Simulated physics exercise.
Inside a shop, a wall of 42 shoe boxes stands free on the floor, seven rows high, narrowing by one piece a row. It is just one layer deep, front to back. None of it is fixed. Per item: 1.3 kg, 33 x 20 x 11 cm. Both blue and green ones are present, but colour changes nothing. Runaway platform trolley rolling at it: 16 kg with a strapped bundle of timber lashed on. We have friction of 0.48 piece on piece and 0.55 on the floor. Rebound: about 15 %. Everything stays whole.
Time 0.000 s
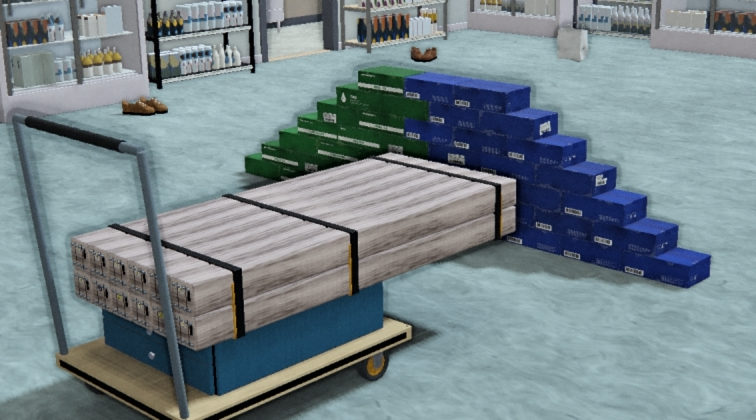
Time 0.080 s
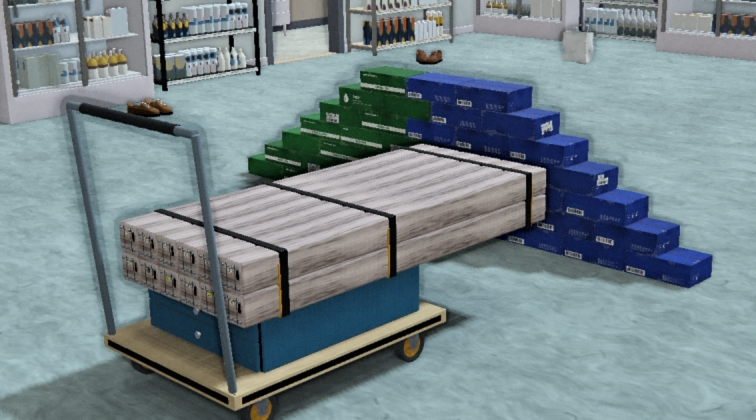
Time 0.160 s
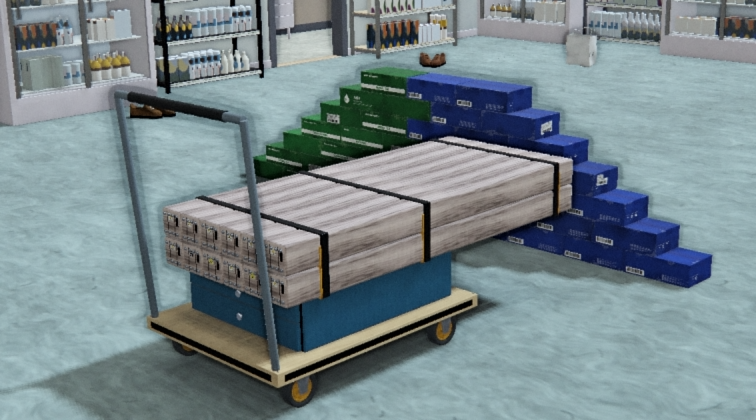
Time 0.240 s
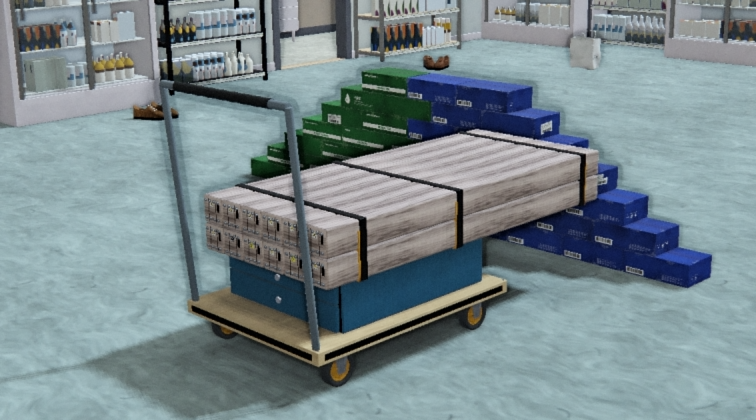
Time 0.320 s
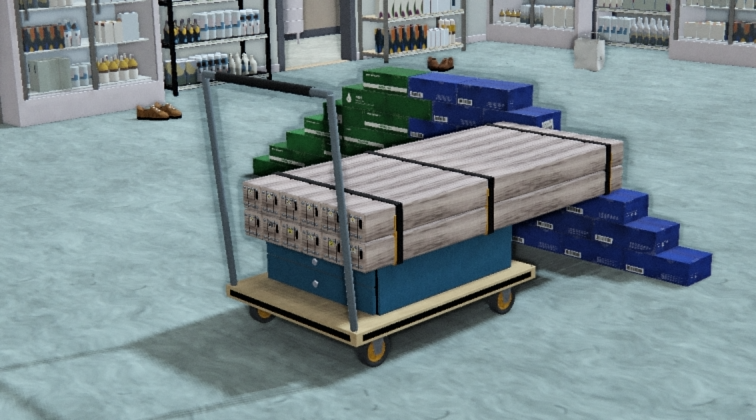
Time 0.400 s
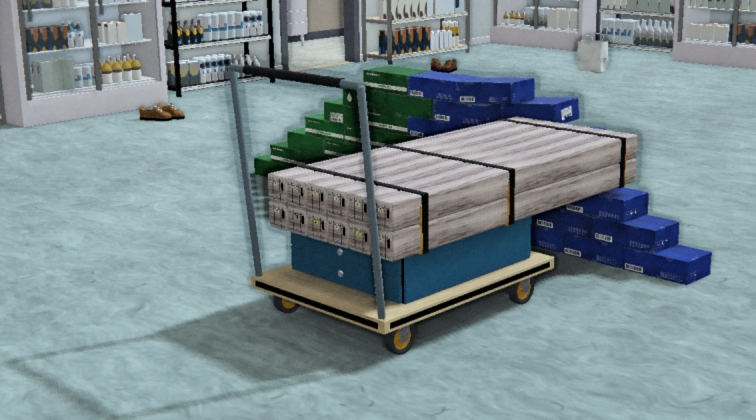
Shop floor with a platform trolley carrying strapped beams rolling up to a stepped wall of green and blue boxes, nudging a few.
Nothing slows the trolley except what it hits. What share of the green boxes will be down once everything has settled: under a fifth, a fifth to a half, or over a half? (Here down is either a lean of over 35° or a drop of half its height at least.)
Under a fifth.
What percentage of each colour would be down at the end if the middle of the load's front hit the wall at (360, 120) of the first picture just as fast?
In that case green 40, blue 20 per cent.
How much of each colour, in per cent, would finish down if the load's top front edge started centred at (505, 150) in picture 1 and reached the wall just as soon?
You'd end up with green at 0 per cent down and blue at 30 per cent.
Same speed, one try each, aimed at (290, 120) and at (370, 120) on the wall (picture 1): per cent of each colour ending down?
You'd get green at 60 followed by 40, and blue at 0 followed by 20 percent.
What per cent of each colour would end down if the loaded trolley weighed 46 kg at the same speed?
In that case green 0, blue 40 per cent.
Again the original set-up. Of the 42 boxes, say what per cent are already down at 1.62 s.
20 percent by then.
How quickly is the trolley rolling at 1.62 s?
Speed: Near 0.1 m/s.
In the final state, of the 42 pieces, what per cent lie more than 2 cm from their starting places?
Shifted share: 40 %.
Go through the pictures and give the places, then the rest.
In the first picture (we follow the side turned to the camera; the camera moves round a little), load (508, 198) 76 cm short of the wall; top green box (380, 84); top blue box (428, 91); no piece has moved.
The second picture shows load (538, 187) 57 cm short of the wall; top green box (382, 84).
The third picture shows load (565, 177) 37 cm short of the wall; top green box (382, 84).
The fourth picture shows load (591, 168) 18 cm short of the wall; top green box (383, 84).
The fifth picture shows load (616, 158) just touching; top green box (384, 83).
The sixth picture shows load (631, 151) 13 cm into the wall's line; top green box (385, 82); top blue box (431, 89); steepest lean 6°, the box at (528, 114); 7 stirred so far.
Around 0.52 s, load 31 cm past the wall's line, still rolling; none of the 19 green boxes down (3 of 42 in all colours); top green box unmoved; top blue box displaced 18 mm.
Around 0.78 s, load 64 cm past the wall's line, still rolling; none of the 19 green boxes down (5 of 42 in all colours); top green box unmoved; top blue box tipped 8°.
Around 1.10 s, load 81 cm past the wall's line, still rolling; none of the 19 green boxes down (7 of 42 in all colours); top green box unmoved; top blue box tipped 20°.
Around 1.62 s, load 79 cm past the wall's line, still rolling; none of the 19 green boxes down (8 of 42 in all colours); top green box unmoved; top blue box on its side.
Finally (2.5 s), load 78 cm past the wall's line, stopped; none of the 19 green boxes down (8 of 42 in all colours); top green box unmoved; top blue box 64 cm lower. That is 0 per cent. Seen by the last camera, middles, top green box near (398, 80), top blue box near (456, 179).
